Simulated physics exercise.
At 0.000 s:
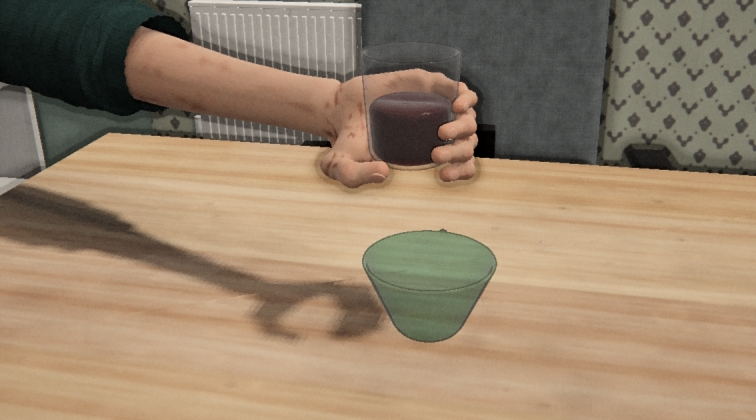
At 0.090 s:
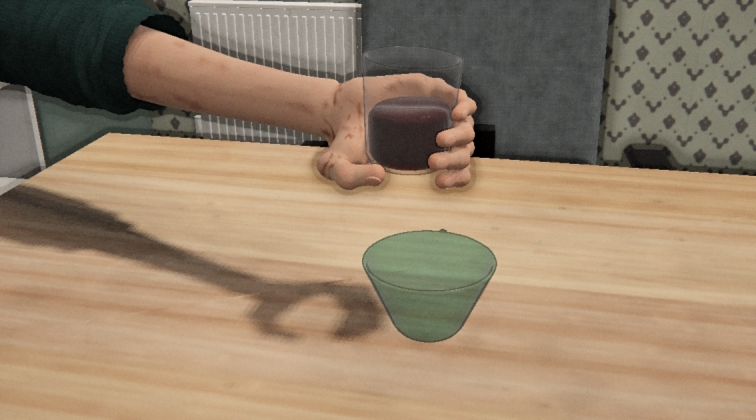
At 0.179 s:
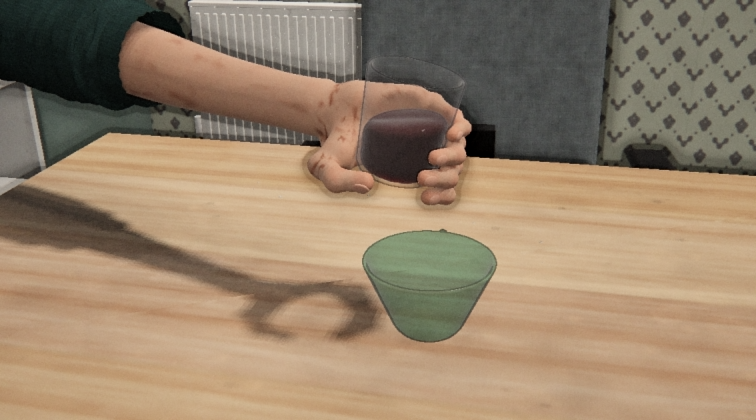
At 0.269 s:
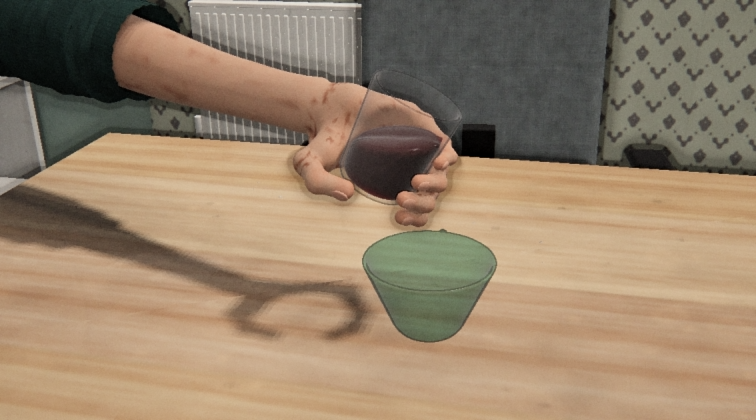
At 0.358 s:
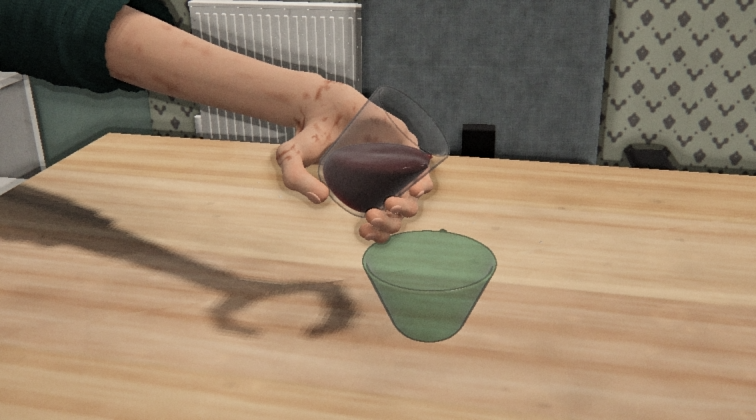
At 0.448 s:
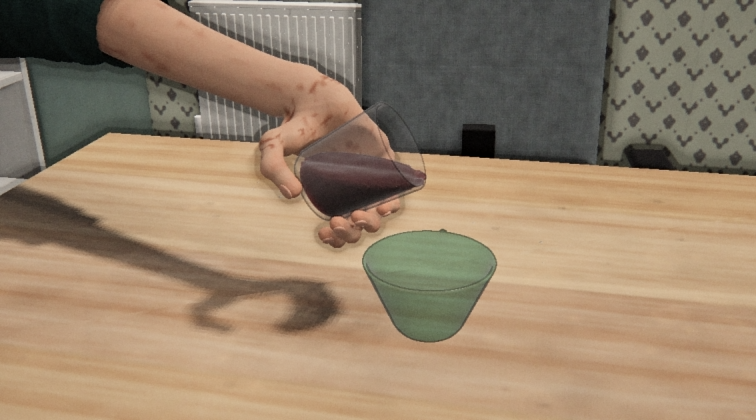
At a wooden table, a hand holds a drinking glass of dark liquid above and behind a small green cup, then tilts it steadily to the right while lowering it, the liquid shifting toward the glass's rim.
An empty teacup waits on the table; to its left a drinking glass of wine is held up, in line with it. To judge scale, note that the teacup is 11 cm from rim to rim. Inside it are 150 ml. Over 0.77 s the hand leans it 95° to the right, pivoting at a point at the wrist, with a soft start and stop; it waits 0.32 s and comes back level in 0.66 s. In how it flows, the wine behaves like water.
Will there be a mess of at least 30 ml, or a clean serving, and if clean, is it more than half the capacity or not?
Clean, not more than half.
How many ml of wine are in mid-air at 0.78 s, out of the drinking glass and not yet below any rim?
Roughly 25 ml at that time.
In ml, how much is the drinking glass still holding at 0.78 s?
Roughly 70 ml is still in there.
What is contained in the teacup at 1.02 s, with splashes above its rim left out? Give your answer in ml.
About 120 ml.
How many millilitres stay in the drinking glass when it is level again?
I'd say some 10 ml.
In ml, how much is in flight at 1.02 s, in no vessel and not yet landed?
Around 10 ml is in the air.
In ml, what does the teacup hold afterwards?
It holds around 140 ml.
Then, 0.78 s in, the tilt is 95° and the teacup has 60 ml, the drinking glass 65 ml, and 0 ml is on the table.
Then, 1.02 s in, the tilt is 95° and the teacup has 115 ml, the drinking glass 15 ml, and 5 ml is on the table.
Then, 1.28 s in, the tilt is 77° and the teacup has 135 ml, the drinking glass 5 ml, and 5 ml is on the table.
Then, 1.55 s in, the tilt is 20° and the teacup has 135 ml, the drinking glass 5 ml, and 5 ml is on the table.
Finally, the teacup has 135 ml, the drinking glass 5 ml, and 5 ml is on the table.
